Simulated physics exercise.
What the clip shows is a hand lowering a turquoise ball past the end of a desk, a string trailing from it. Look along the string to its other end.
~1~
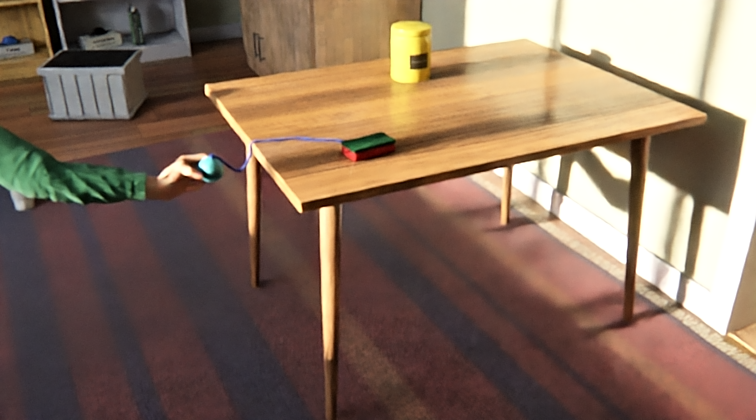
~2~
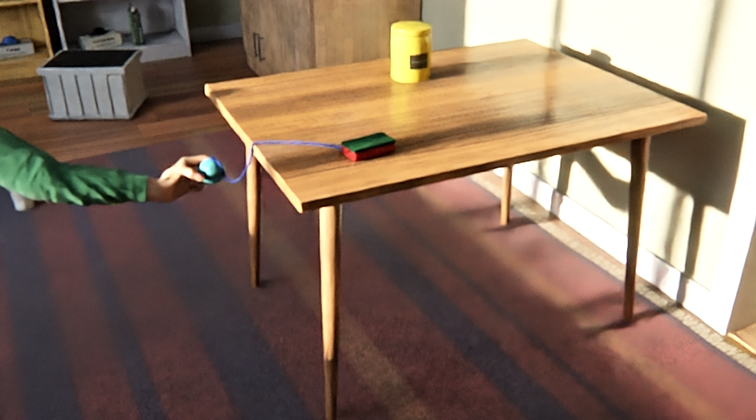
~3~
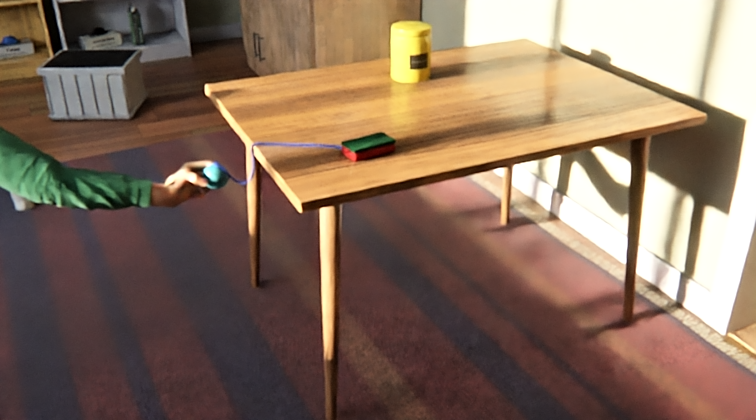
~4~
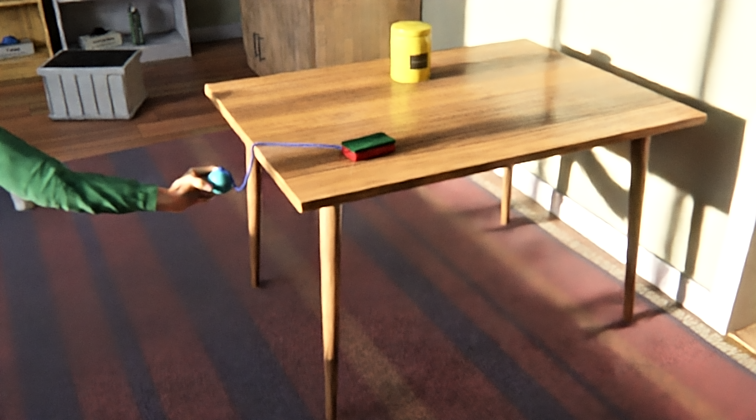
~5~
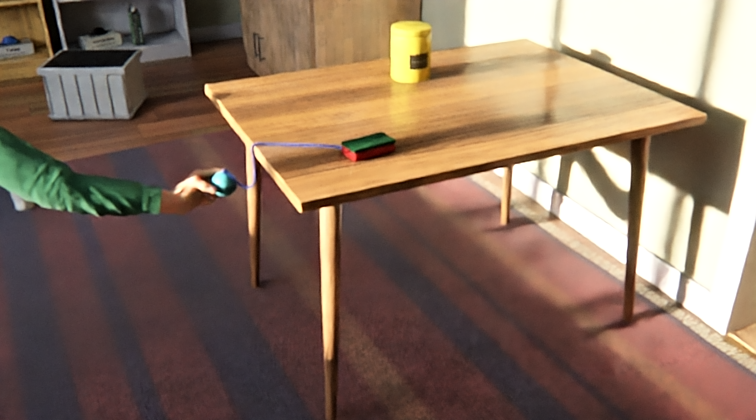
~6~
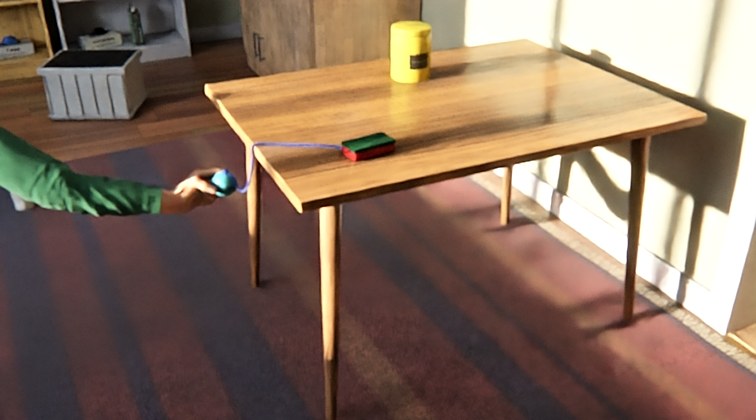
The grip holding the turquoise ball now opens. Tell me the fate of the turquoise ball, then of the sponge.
By the end the turquoise ball has gone all the way down, and the sponge has been taken down too.
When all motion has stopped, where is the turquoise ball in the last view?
It settles near (99, 407).
Then, 0.48 s after the last picture, ball below the edge near (280, 331); canister unmoved; sponge over the edge.
Then, 0.92 s after the last picture, ball on the floor near (202, 400); canister unmoved; sponge down on the floor.
At rest, ball on the floor near (99, 407); canister unmoved; sponge down on the floor. The turquoise ball lands on the floor and the sponge follows it down.
